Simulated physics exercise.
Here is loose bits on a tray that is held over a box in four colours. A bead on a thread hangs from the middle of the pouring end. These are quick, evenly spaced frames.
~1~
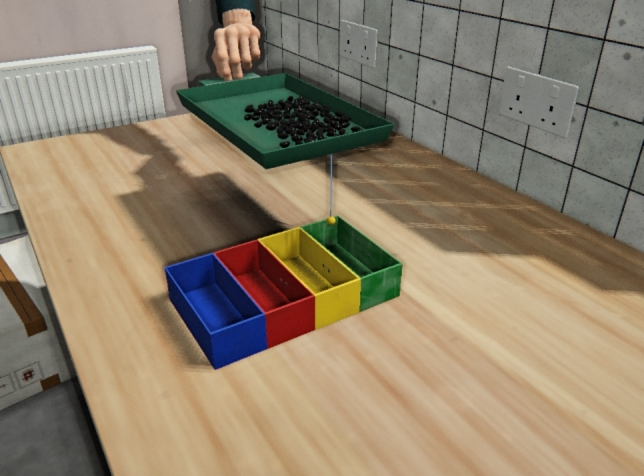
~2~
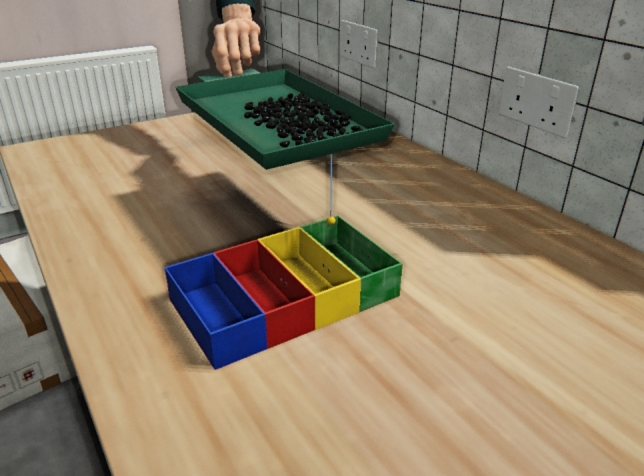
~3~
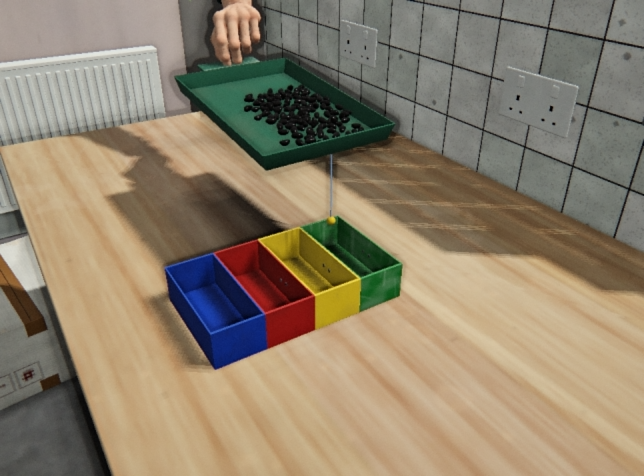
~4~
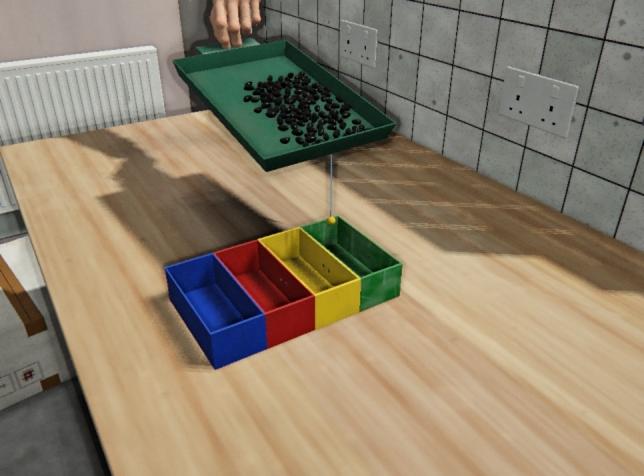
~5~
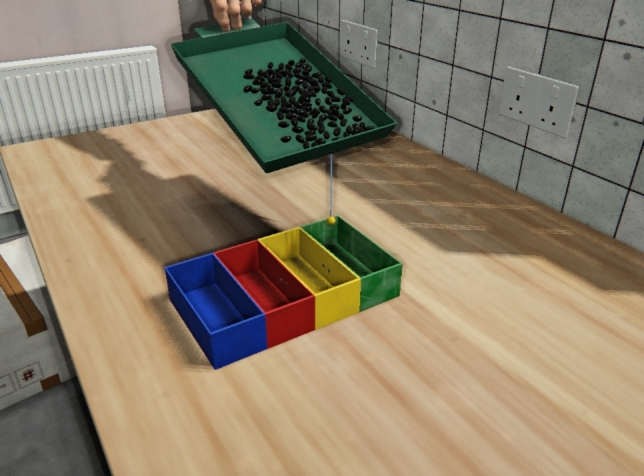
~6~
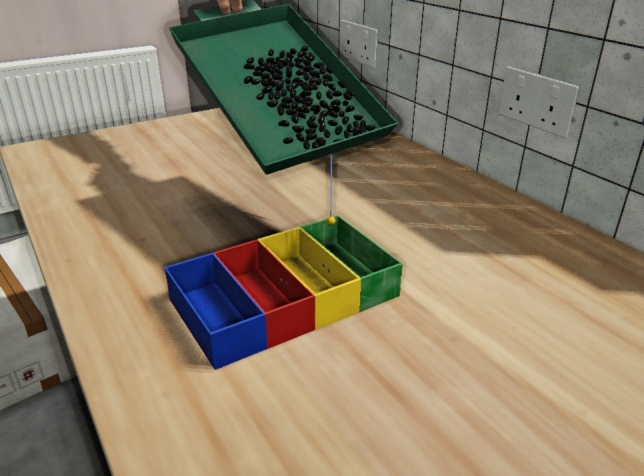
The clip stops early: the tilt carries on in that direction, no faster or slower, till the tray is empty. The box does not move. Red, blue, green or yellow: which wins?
Fullest: The yellow cell.
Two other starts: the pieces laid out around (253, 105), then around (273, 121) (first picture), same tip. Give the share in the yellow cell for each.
The first gives 50 %, the second 50 %.
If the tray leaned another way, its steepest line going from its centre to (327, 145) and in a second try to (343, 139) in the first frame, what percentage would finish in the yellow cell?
First some 10, then 0 per cent.
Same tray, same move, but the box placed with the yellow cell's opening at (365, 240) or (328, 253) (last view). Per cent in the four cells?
Roughly 100 per cent, and 100 per cent.
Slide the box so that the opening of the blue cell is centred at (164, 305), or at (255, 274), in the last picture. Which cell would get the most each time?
The first try: The cell in green. The second: The cell in red.
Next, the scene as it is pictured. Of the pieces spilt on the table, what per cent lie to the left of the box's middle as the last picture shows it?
About 0 per cent.
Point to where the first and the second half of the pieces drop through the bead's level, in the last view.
At about (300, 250), then at (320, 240).
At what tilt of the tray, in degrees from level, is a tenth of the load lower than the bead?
Around 90° of tilt.
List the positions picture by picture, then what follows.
The first picture shows corners of the pouring end near (265, 151) and (388, 123), level; middle of the load near (305, 121), black beans; bead on its thread near (331, 221); blue cell near (239, 338); red cell near (291, 318); yellow cell near (338, 301); green cell near (381, 284).
The second picture shows corners of the pouring end near (265, 151) and (388, 123), level; middle of the load near (305, 119).
The third picture shows corners of the pouring end near (266, 153) and (389, 123), tipped barely, lowest at the left corner; middle of the load near (305, 114).
The fourth picture shows corners of the pouring end near (266, 155) and (390, 122), tipped a little, lowest at the left corner; middle of the load near (305, 107).
The fifth picture shows corners of the pouring end near (267, 158) and (391, 122), tipped clearly, lowest at the left corner; middle of the load near (306, 100).
The sixth picture shows corners of the pouring end near (267, 160) and (392, 122), tipped clearly, lowest at the left corner; middle of the load near (307, 93); blue cell near (239, 338); red cell near (291, 318); yellow cell near (338, 301); green cell near (381, 284).
Shortly afterwards, tray tipped steeply; all but a few on the tray; only a few falling or outside the box.
Next, tray tipped past a quarter turn; near a third on the tray; near a quarter in the yellow cell; a little in the red cell; a little in the green cell; near a quarter falling or outside the box.
Some moments later, tray tipped past a quarter turn; near half in the yellow cell; near a quarter in the green cell; near a quarter in the red cell; a little falling or outside the box.
In the end, tray tipped past a quarter turn; near half in the yellow cell; near a quarter in the green cell; near a quarter in the red cell; none at all in the blue cell; a little outside the box.
